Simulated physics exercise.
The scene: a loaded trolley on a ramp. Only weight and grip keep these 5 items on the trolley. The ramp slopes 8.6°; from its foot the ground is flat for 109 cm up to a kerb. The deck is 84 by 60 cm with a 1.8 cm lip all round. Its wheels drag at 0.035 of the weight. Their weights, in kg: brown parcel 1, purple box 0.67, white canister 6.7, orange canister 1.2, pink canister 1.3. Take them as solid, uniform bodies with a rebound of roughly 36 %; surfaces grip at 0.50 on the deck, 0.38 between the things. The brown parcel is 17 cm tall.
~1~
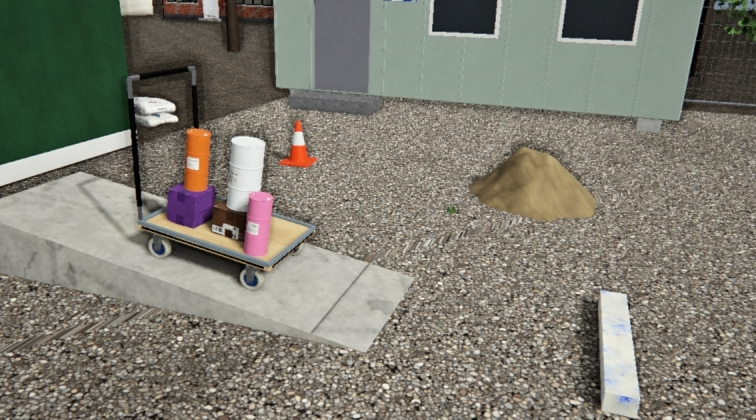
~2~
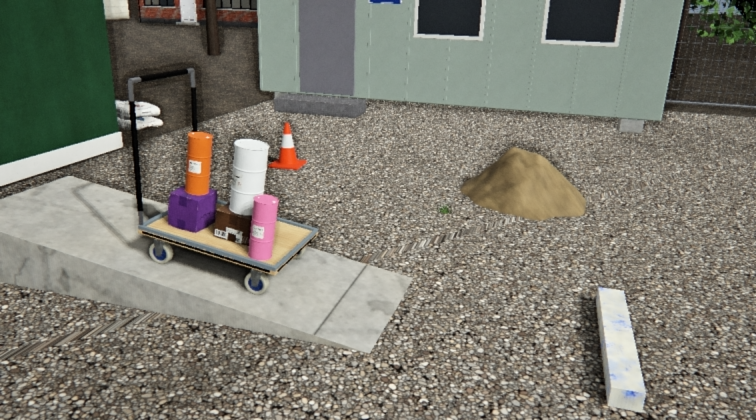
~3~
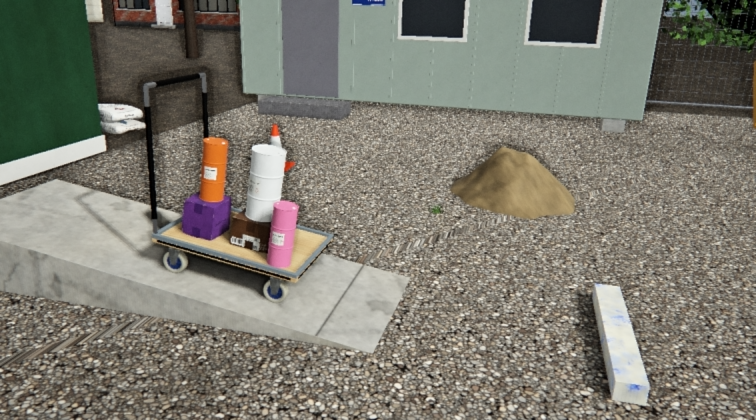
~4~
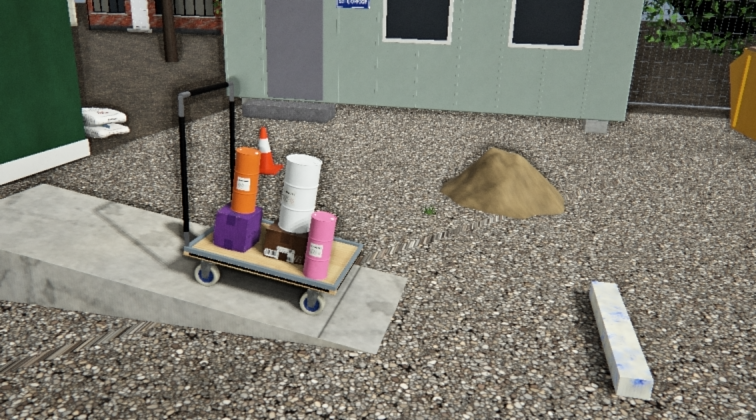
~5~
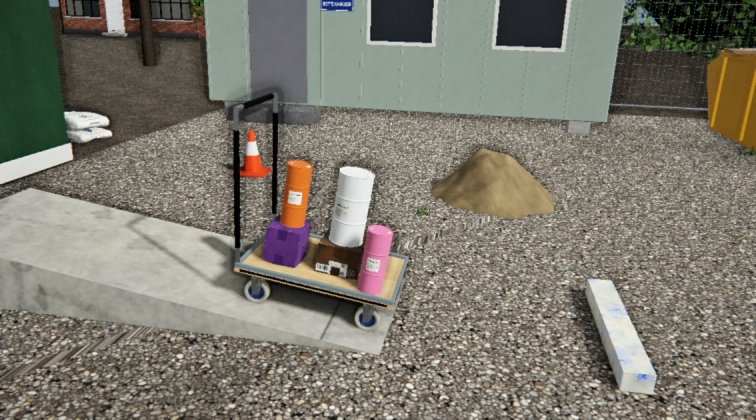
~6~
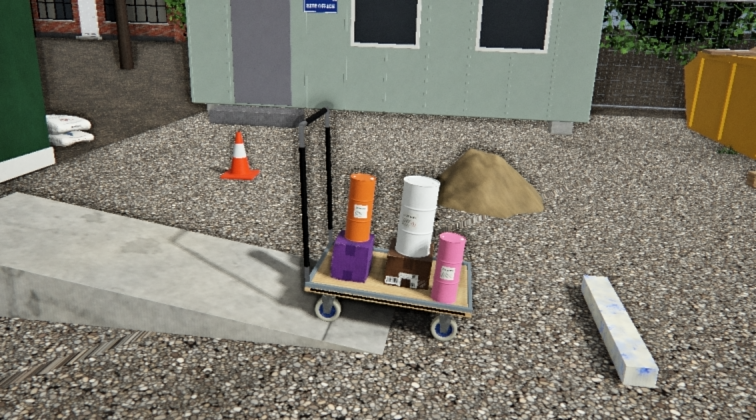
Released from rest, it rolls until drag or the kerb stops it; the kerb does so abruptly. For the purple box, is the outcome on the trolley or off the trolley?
The purple box stays on the trolley.
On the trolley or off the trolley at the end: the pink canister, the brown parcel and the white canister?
The pink canister ends off the trolley; the brown parcel is still on the trolley; the white canister finishes off the trolley.
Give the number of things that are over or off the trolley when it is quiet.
In all, 4.
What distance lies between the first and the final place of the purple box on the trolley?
Some 6 cm.
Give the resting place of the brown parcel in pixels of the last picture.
Near (599, 274).
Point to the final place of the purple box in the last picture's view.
At about (505, 276).
Then, 0.70 s past the last view, trolley at the kerb; purple box tipped 16° against what carries it near (513, 273); pink canister tipped 26° against what carries it; orange canister tipped 17° against what carries it.
Then, 1.00 s past the last view, trolley at the kerb; white canister and pink canister now off the trolley; purple box tipped 36° against what carries it near (524, 271); orange canister tipped 61° against what carries it.
Finally, off the trolley, white canister and pink canister; on their side or leaning hard on the trolley, brown parcel and orange canister; purple box still in place (within 10 cm). Final places as that camera would see them, purple box near (505, 277).
